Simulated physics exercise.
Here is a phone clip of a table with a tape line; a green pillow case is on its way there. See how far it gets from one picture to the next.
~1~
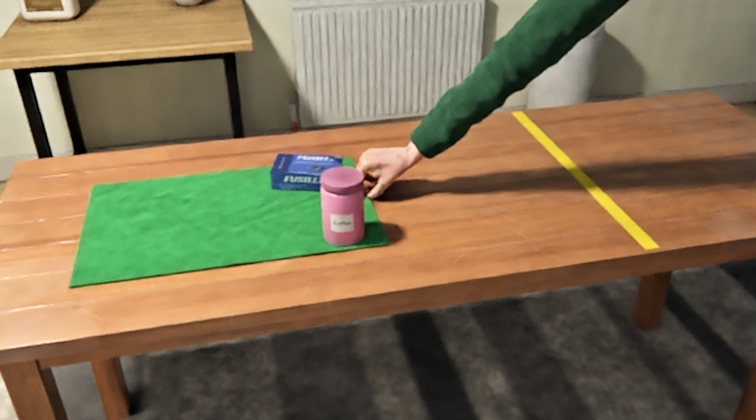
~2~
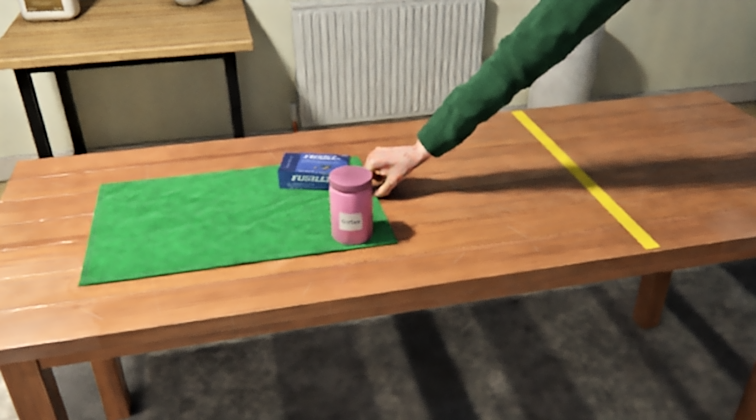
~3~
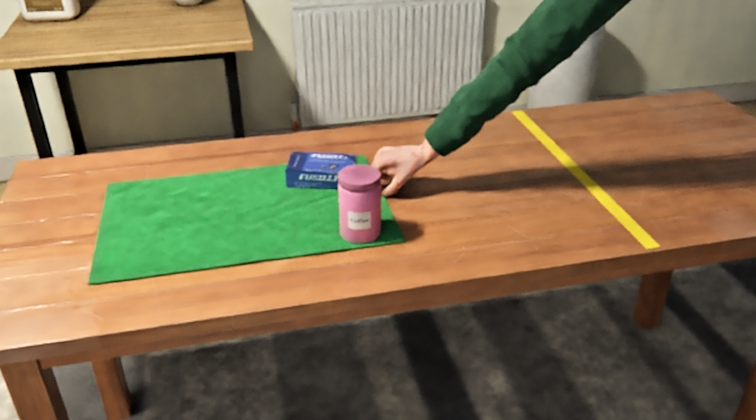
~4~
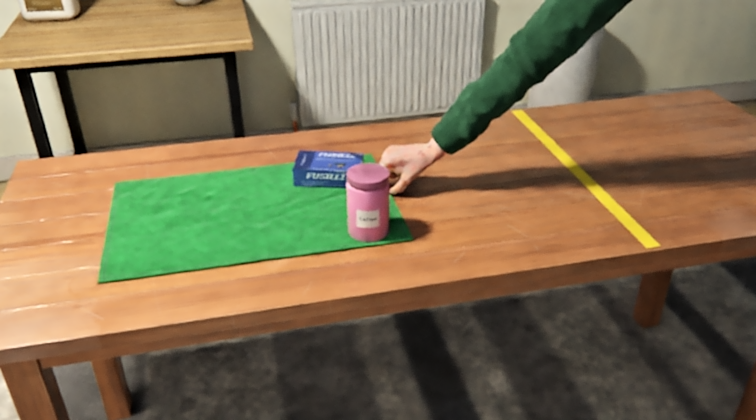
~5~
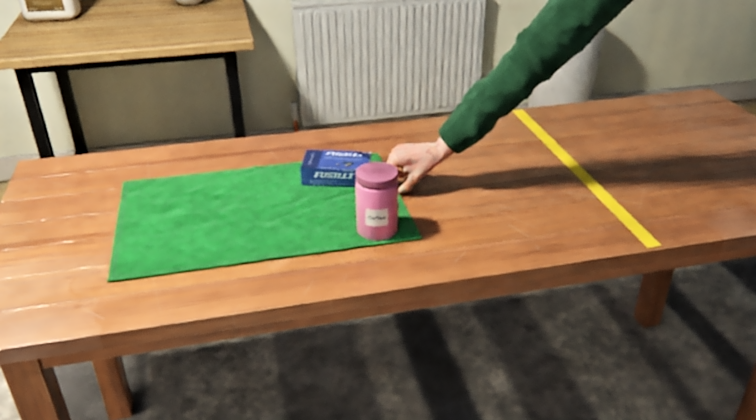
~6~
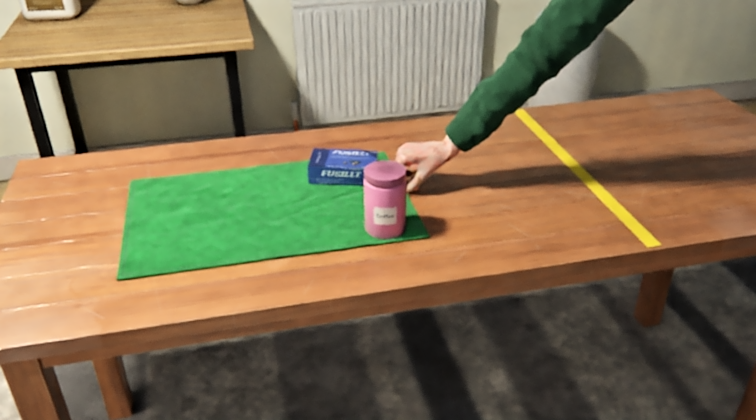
A green cloth with a pink jar and a blue packet on it slid slowly a short way right across a wooden table, toward a yellow tape line, as a green-sleeved arm pulled it along.
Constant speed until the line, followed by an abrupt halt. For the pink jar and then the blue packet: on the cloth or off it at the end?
Pink jar on, blue packet on.
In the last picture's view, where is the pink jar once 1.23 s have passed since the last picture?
Roughly at (574, 176).
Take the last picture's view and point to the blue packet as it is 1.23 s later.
(506, 149).
Then, 1.23 s after the last picture, hem short of the tape; pink jar on the cloth near (574, 176); blue packet on the cloth near (506, 149).
Then, 1.34 s after the last picture, hem at the tape; pink jar on the cloth near (586, 175); blue packet on the cloth near (516, 147).
At rest, hem at the tape; pink jar on the cloth near (588, 174); blue packet on the cloth near (517, 147). The pink jar stays on the cloth and the blue packet remains aboard.
